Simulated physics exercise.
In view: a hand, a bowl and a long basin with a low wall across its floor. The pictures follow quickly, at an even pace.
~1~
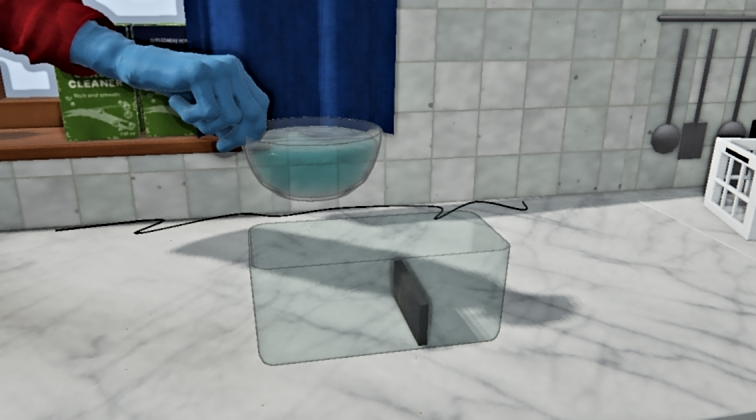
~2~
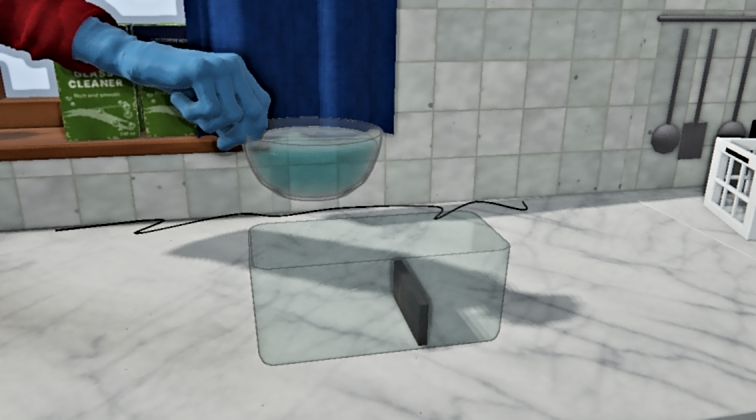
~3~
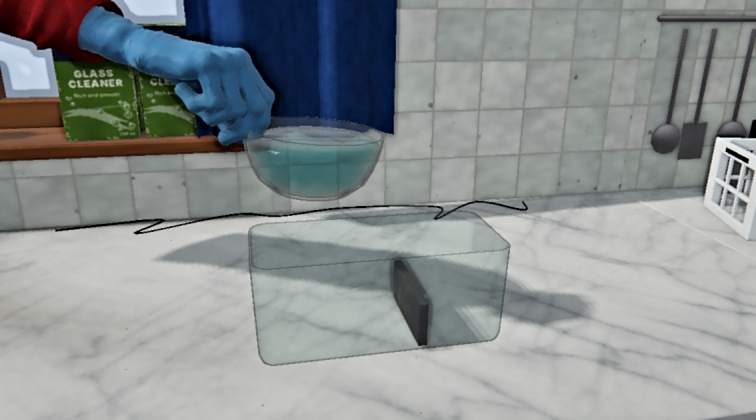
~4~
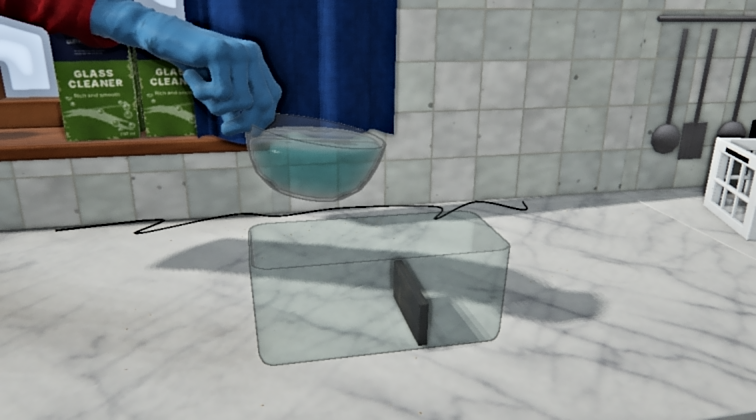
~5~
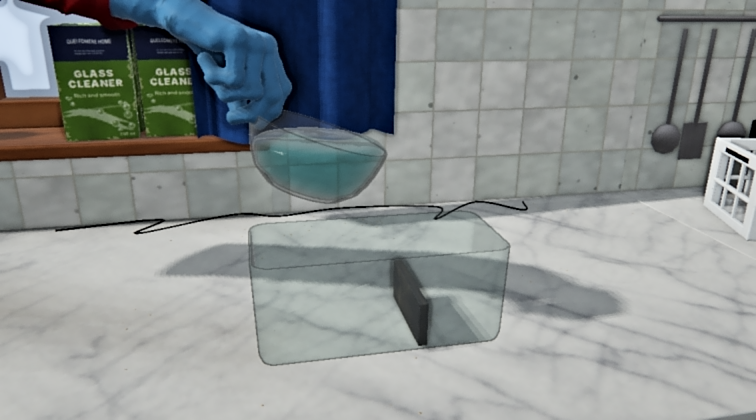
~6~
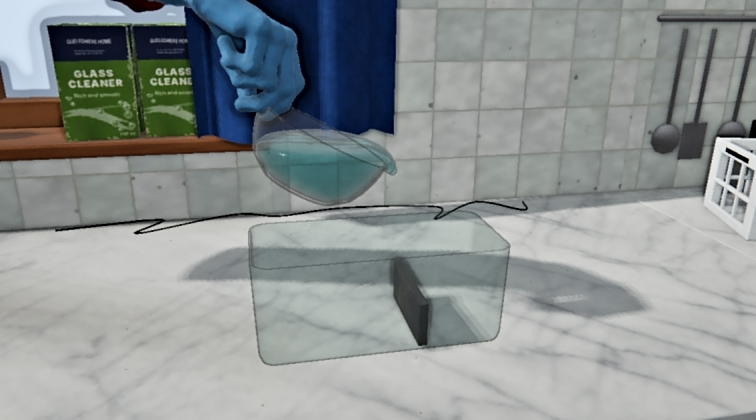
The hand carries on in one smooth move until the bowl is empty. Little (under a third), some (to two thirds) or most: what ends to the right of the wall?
In the end between a third and two thirds is right of the wall.
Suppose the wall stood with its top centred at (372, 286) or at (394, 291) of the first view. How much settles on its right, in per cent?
About 90 and 70 per cent.
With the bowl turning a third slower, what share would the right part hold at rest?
Near 65 %.
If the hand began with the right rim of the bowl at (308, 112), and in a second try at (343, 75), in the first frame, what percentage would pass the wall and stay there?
First some 5, then 30 per cent.
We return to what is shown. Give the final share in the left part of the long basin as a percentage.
Near 50 %.
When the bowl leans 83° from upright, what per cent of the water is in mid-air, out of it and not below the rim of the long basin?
About 25 per cent.
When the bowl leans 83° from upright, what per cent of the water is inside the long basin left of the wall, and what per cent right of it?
Left about 10, right about 45.
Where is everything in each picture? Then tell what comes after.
The first frame shows tilt 0°; pouring edge (380, 129); surface from (244, 141) to (376, 136); the long basin's rim runs from (250, 247) to (491, 229); the wall's top is at (410, 282).
The second frame shows tilt 1°; pouring edge (380, 131); surface from (245, 141) to (376, 137).
The third frame shows tilt 5°; pouring edge (382, 135); surface from (247, 139) to (377, 139).
The fourth frame shows tilt 11°; pouring edge (383, 142); surface from (249, 138) to (380, 141).
The fifth frame shows tilt 19°; pouring edge (384, 152); surface from (252, 139) to (383, 147); 1 per cent is over the edge.
The sixth frame shows tilt 29°; pouring edge (384, 164); surface from (256, 142) to (377, 153); 7 per cent is over the edge.
A moment on, the tilt is 83° and 21 per cent is still to pour, 11 is left of the wall and 43 right of it.
Next, the tilt is 98° and 2 per cent is still to pour, 41 is left of the wall and 50 right of it.
Then the tilt is 98° and 0 per cent is still to pour, 47 is left of the wall and 52 right of it.
Later the tilt is 98° and 0 per cent is still to pour, 48 is left of the wall and 50 right of it.
Finally, 48 per cent lies left of the wall, 50 right of it and 1 outside.
